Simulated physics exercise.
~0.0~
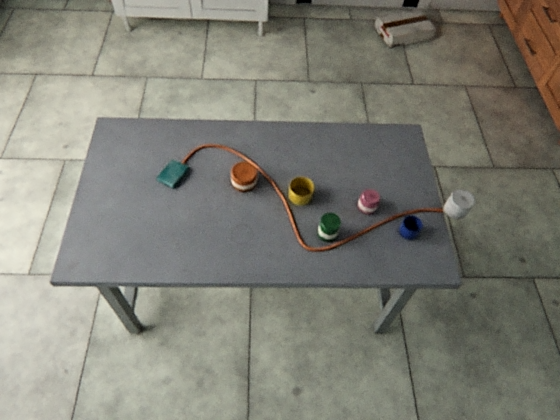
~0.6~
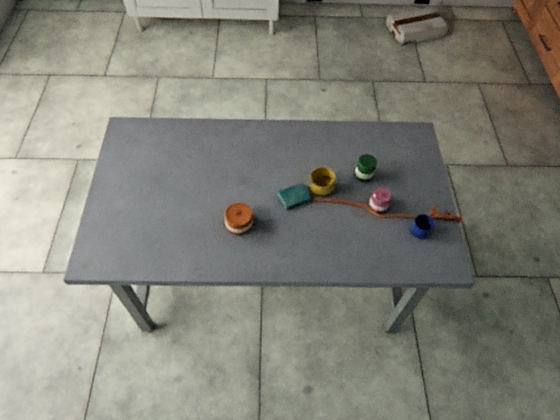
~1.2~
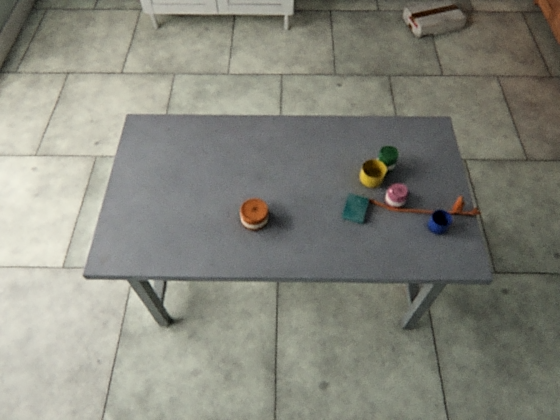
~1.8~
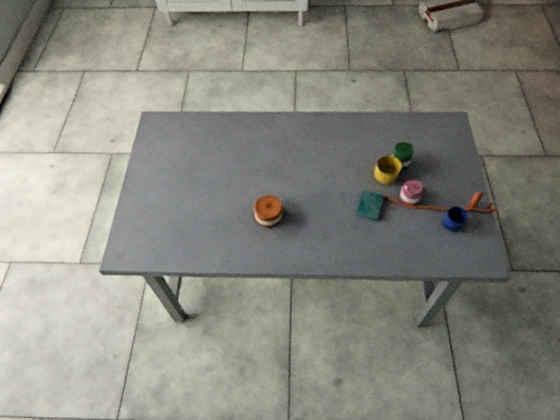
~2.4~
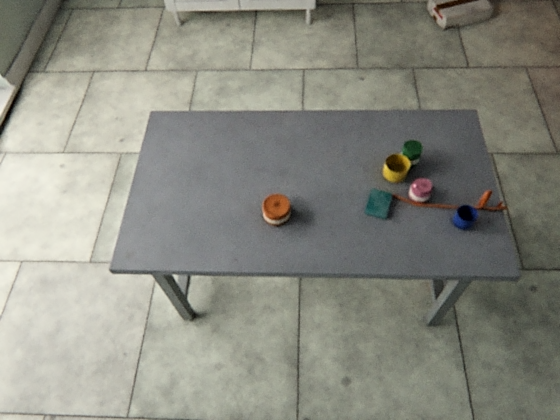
In a room with a pale tiled floor, a grey table is seen from above at an angle. A thin orange-brown cable winds across it from a teal block on the left to a white object at the right edge, past an orange canister, a yellow cup, and green, pink and blue containers. The white object drops out of sight over the edge, and the cable pulls straighter, dragging the teal block right. The orange canister ends up nearer the front, while the yellow cup and green canister shift right and back. Finally everything left on top rests there, the block beside the cup.
